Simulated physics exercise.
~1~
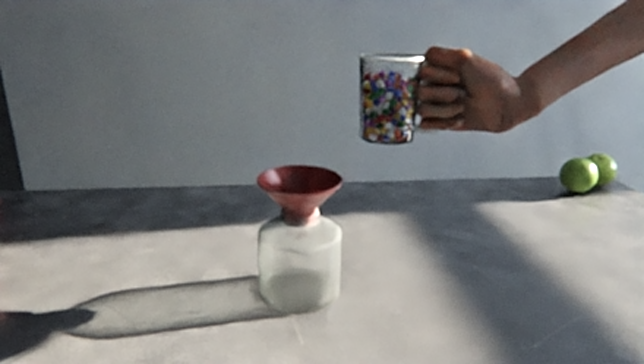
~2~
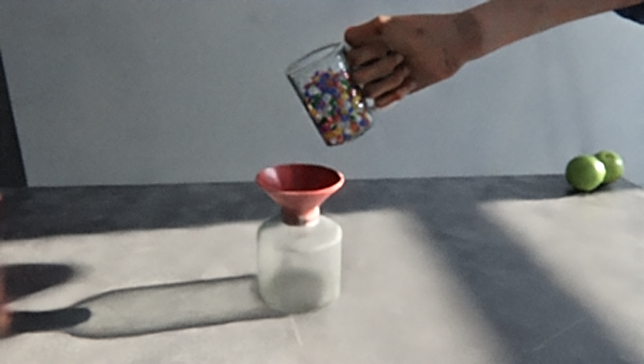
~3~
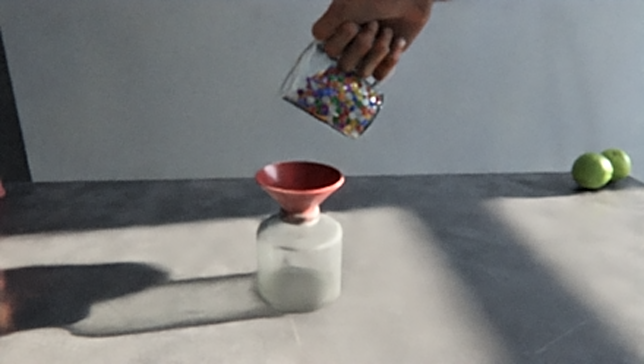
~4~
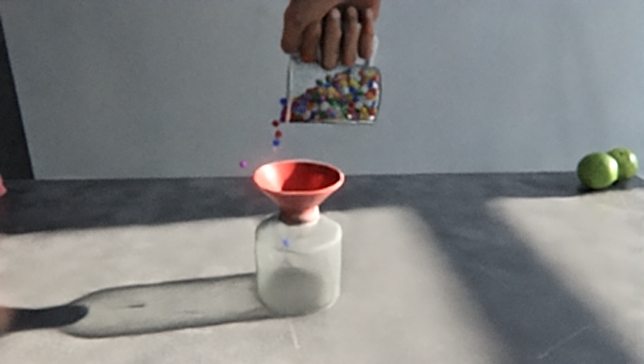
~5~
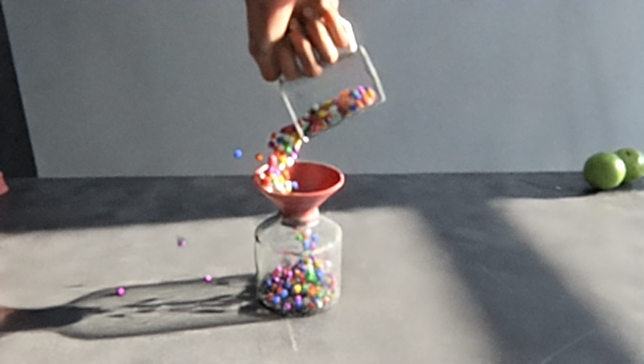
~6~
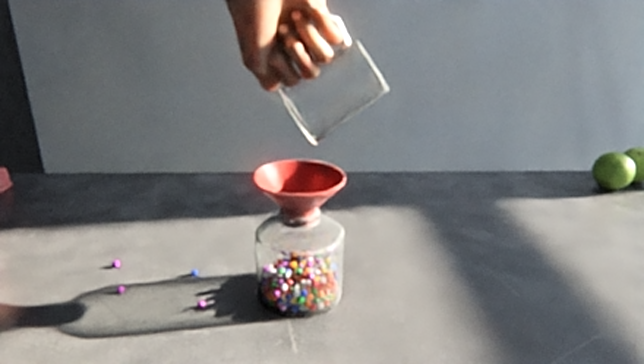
At the start, a hand holds a clear handled cup of colourful beads upright, above and to the right of a red funnel set in the neck of a glass jar. The hand moves the cup left and tips it until the beads slide toward the rim. A few beads drop out first, then a thick stream pours into the funnel and collects in the jar, while several stray onto the grey table at left. Finally the cup is tilted well over and empty, most of the beads rest in the jar, and a few lie beside it.
